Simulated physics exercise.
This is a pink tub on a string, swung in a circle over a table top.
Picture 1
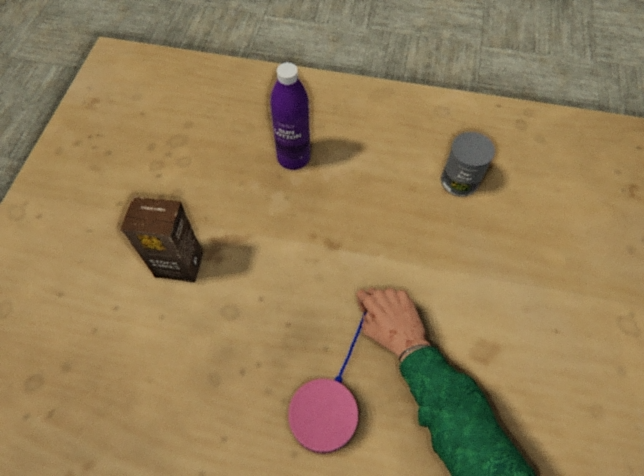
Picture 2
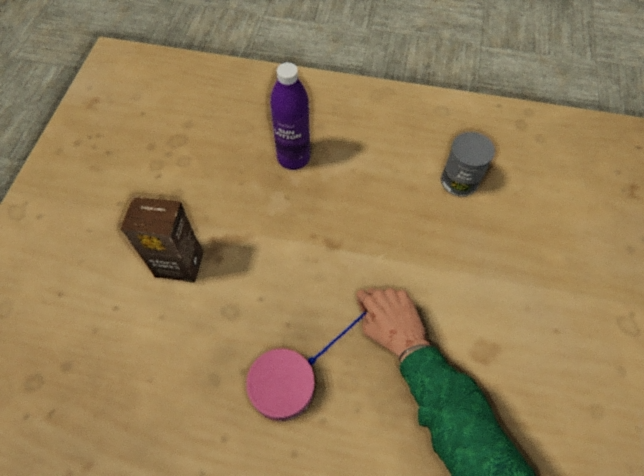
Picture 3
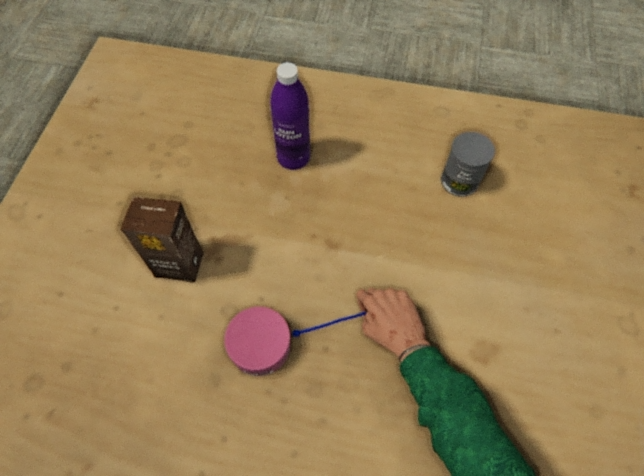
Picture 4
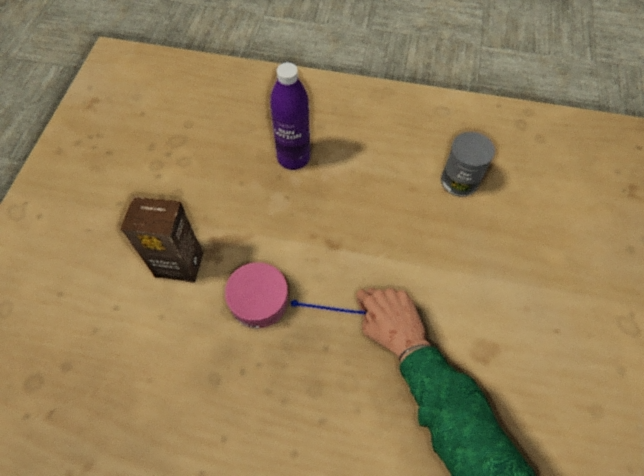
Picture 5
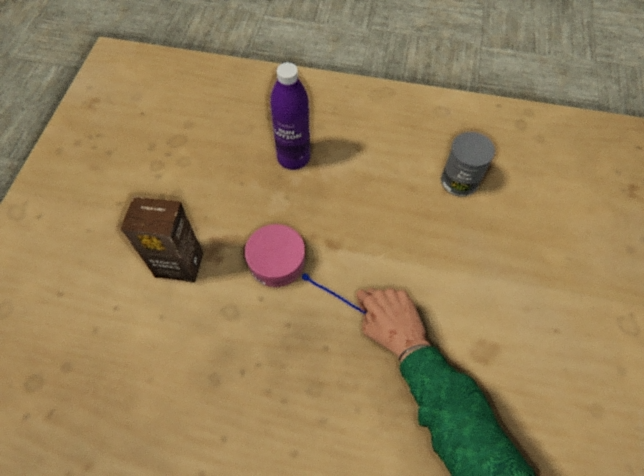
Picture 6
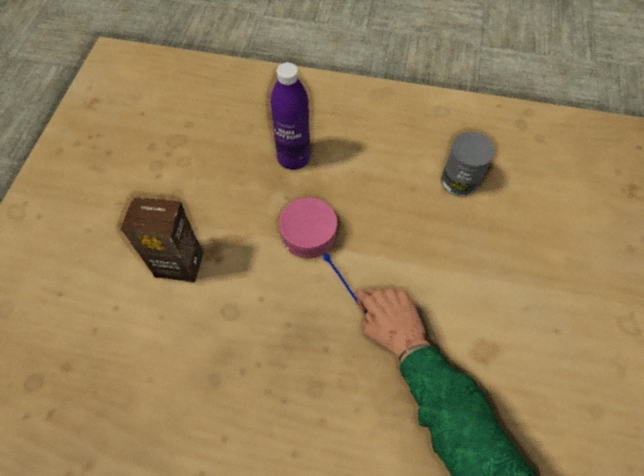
Pink tub on a blue string swinging clockwise over a wooden table, passing a brown carton, as a green-sleeved hand holds the string.
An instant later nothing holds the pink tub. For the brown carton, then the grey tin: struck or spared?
The brown carton stays untouched. The grey tin gets hit.
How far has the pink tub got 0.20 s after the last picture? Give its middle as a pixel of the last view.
By then it is at (421, 184).
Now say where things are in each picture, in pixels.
The first frame shows pink tub (323, 414); brown carton (151, 215); grey tin (474, 148); purple bottle (287, 70).
The second frame shows pink tub (280, 382).
The third frame shows pink tub (257, 337).
The fourth frame shows pink tub (256, 290).
The fifth frame shows pink tub (275, 250).
The sixth frame shows pink tub (308, 222); brown carton (151, 215); grey tin (474, 148); purple bottle (287, 70); going round clockwise.
Then, 0.08 s on from there, tub near (384, 199).
Then, 0.20 s on from there, tub near (421, 184); grey tin pushed aside.
In the end, tub near (421, 184); grey tin pushed aside. The brown carton remains clear and the grey tin takes the knock.
